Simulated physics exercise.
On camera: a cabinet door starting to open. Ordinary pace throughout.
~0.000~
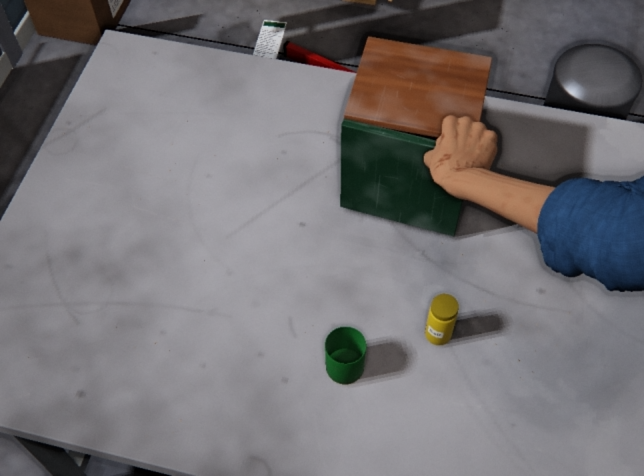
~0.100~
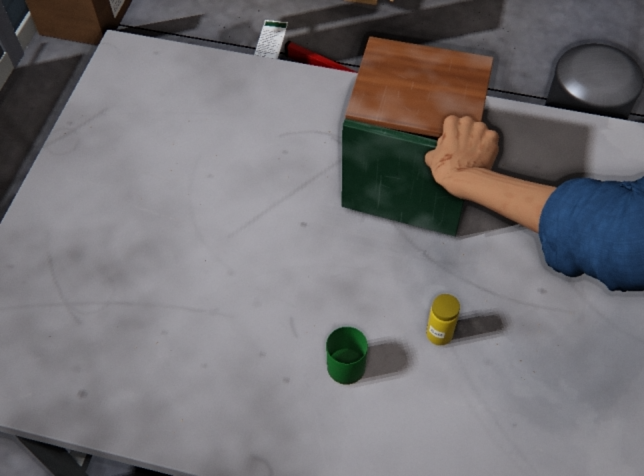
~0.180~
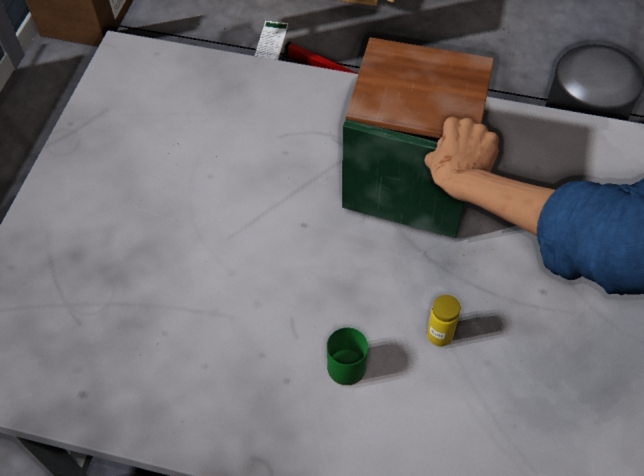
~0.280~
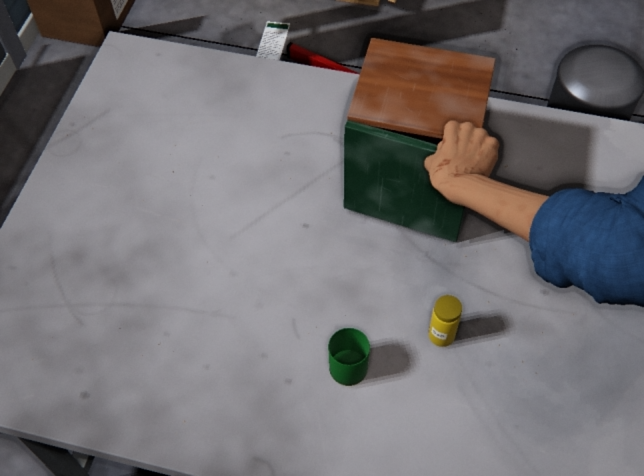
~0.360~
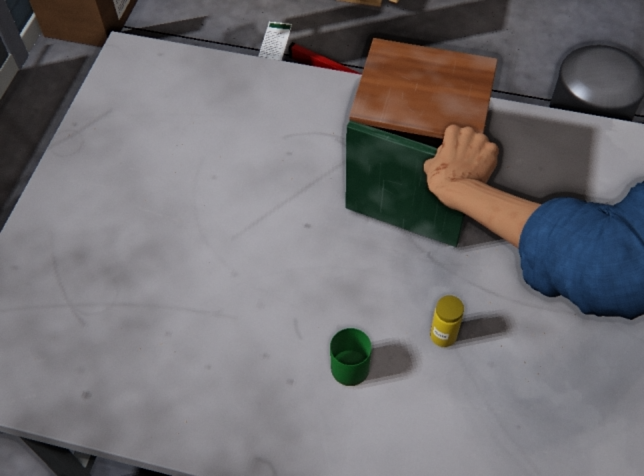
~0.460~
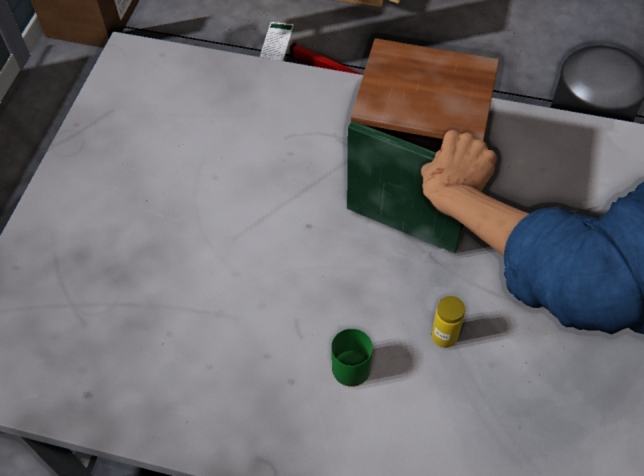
A green cabinet door slowly swings slightly open as a hand pulls its right edge.
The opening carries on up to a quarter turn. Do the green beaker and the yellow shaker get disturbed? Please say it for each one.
Here the green beaker is left alone, the yellow shaker is left alone.
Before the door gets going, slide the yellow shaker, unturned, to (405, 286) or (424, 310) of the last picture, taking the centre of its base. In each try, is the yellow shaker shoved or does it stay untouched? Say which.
At the first spot it gets pushed, and at the second it stays clear.
Around 1.16 s, door 37° open; green beaker at rest near (351, 358); yellow shaker at rest near (448, 322).
Around 2.02 s, door 67° open; green beaker at rest near (351, 358); yellow shaker at rest near (448, 322).
Around 2.74 s, door 90° open; green beaker at rest near (351, 358); yellow shaker at rest near (448, 322).
Finally (3.3 s), the green beaker escapes contact, near (351, 358); the yellow shaker escapes contact, near (448, 322).
